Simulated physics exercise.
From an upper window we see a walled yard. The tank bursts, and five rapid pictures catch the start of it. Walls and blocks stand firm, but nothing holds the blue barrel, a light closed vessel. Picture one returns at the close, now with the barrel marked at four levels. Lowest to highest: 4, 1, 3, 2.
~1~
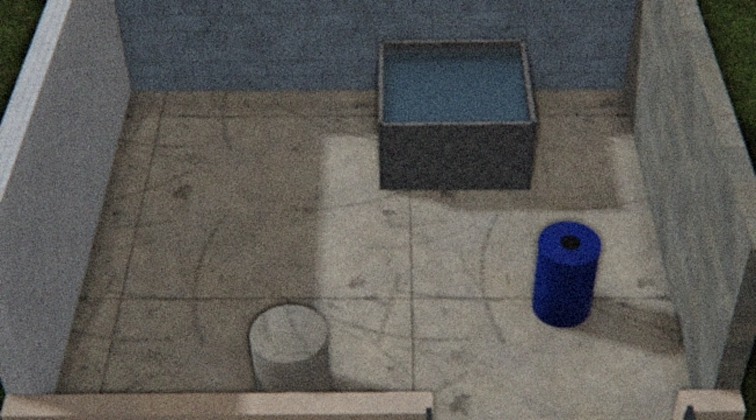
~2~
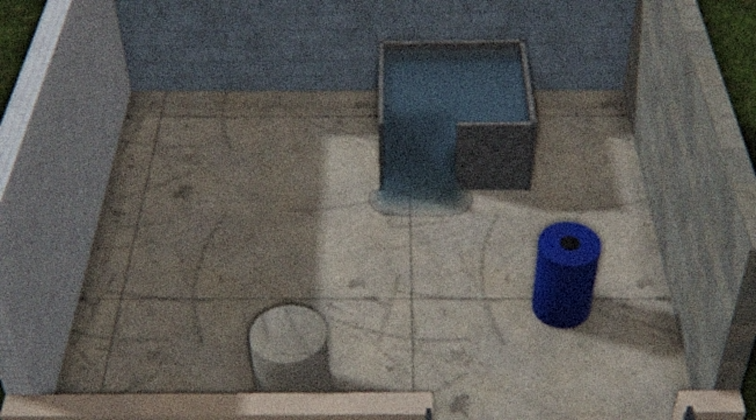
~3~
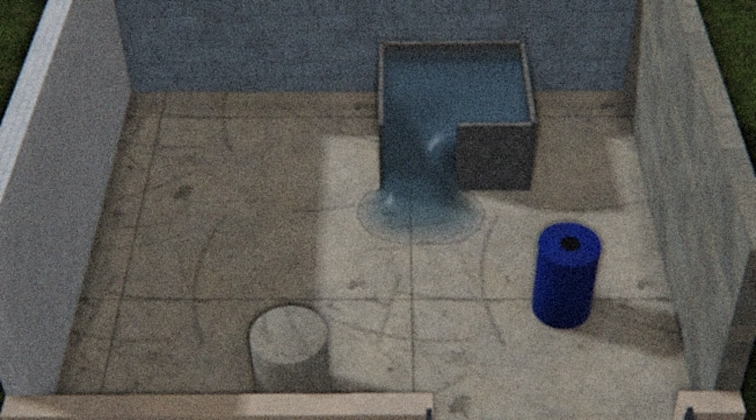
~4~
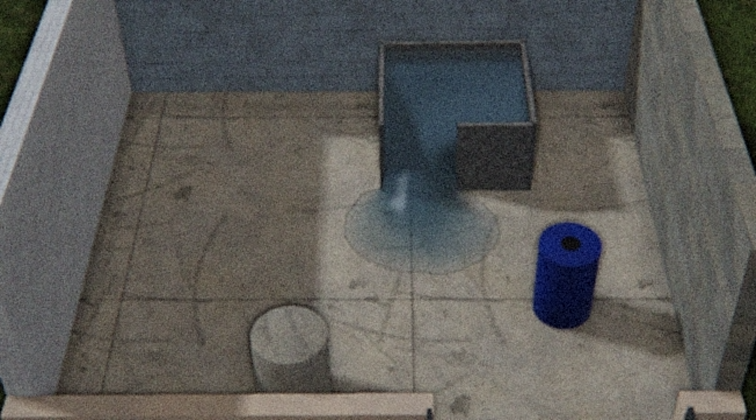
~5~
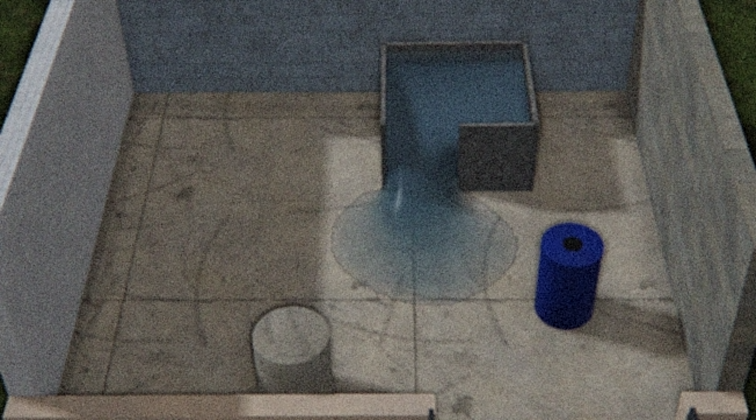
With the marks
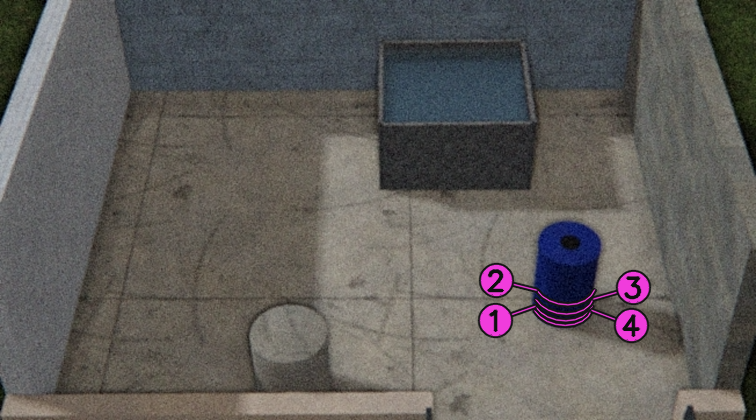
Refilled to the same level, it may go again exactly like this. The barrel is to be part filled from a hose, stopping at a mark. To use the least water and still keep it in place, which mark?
The limit is 1.
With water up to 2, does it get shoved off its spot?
No.
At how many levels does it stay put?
Three.
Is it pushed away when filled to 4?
Yes.
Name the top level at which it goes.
Here it is level 4.
On the marked copy, 1 at (565, 320); 2 at (567, 304); 3 at (566, 314); 4 at (565, 325); from the bottom up 4, 1, 3, 2.
For level 1, it does not move.
For level 2, it does not move.
For level 3, it does not move.
For level 4, it is pushed about half its own width away.
